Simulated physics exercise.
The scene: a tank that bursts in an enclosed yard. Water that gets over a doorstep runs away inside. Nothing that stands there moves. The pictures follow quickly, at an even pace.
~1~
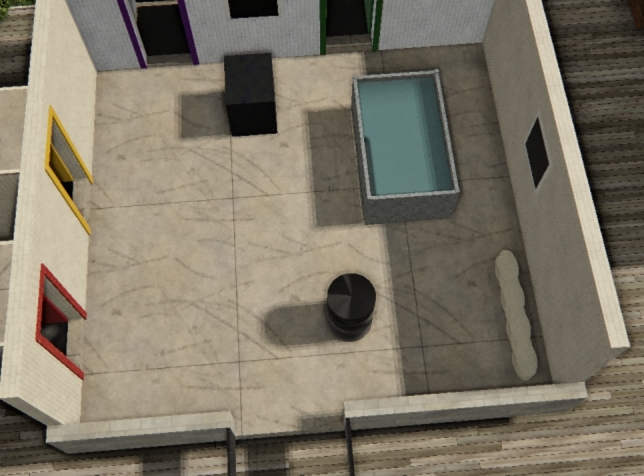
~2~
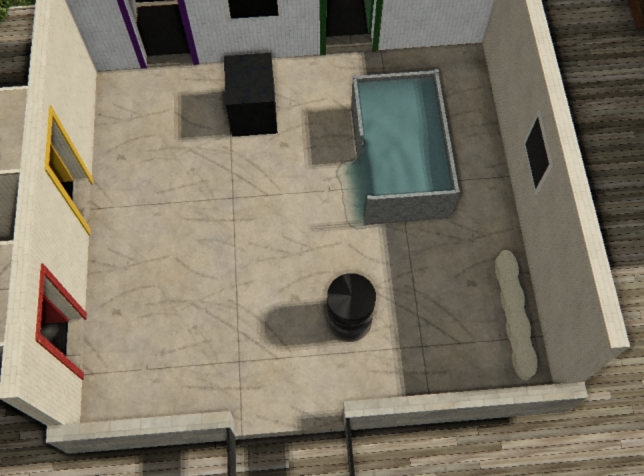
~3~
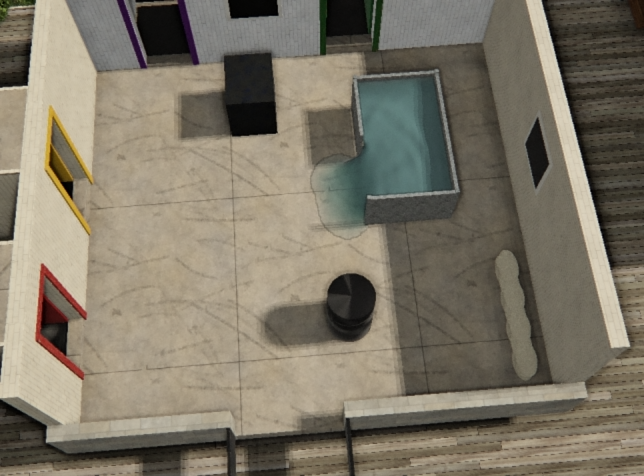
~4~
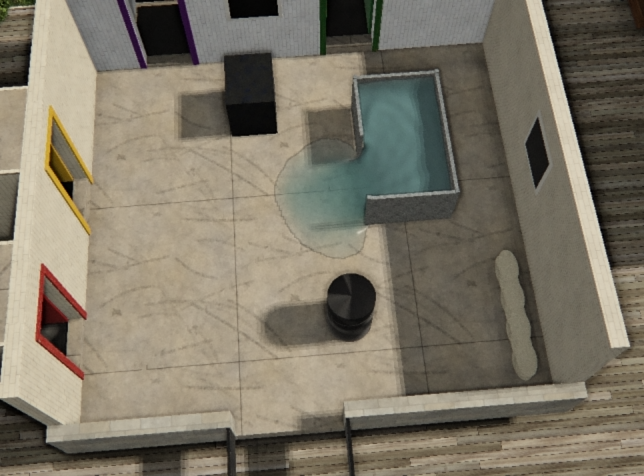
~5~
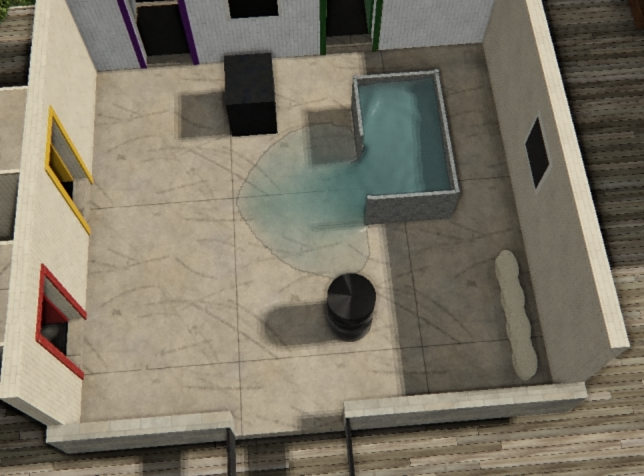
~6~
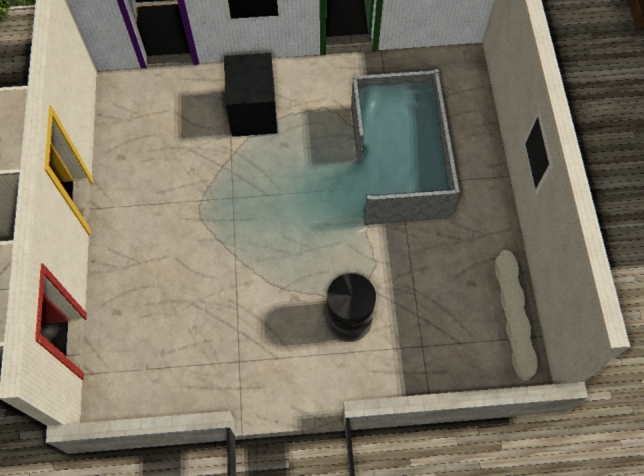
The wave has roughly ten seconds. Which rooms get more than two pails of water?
The yellow door stays under that; the green door stays under that; the purple door takes more than that; the red door takes more than that.
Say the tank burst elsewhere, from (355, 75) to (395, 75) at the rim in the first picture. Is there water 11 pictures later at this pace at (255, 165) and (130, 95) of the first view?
One after the other: Not flooded, awash.
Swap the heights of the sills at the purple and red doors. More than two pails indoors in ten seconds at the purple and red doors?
In short: Purple is under, red passes that mark.
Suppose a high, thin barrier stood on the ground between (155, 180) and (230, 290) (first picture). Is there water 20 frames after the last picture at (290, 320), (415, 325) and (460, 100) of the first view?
In that order: Covered, clear, no water.
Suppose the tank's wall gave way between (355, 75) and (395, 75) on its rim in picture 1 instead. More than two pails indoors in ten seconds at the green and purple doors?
In short: The green door is over, the purple door takes more.
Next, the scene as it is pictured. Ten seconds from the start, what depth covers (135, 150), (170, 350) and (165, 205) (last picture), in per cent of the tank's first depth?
In turn 8, 10 and 8 in a hundred.
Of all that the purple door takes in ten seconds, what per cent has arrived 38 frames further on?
Near 35 in a hundred.
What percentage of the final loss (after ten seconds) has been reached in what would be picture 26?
Near 20 in a hundred.
A moment on, water covers 40 % of the floor; the yellow door wet at the sill, nothing in, the green door not reached, the purple door not reached, the red door not reached.
Next, water covers 55 % of the floor; the yellow door wet at the sill, nothing in, the green door not reached, the purple door not reached, the red door under two buckets in.
Then, water covers 55 % of the floor; the yellow door under two buckets in, the green door wet at the sill, nothing in, the purple door wet at the sill, nothing in, the red door over two buckets in.
Later, water covers 65 % of the floor; the yellow door under two buckets in, the green door wet at the sill, nothing in, the purple door under two buckets in, the red door over two buckets in.
In the end, water covers 90 % of the floor; the yellow door under two buckets in, the green door wet at the sill, nothing in, the purple door over two buckets in, the red door over two buckets in.
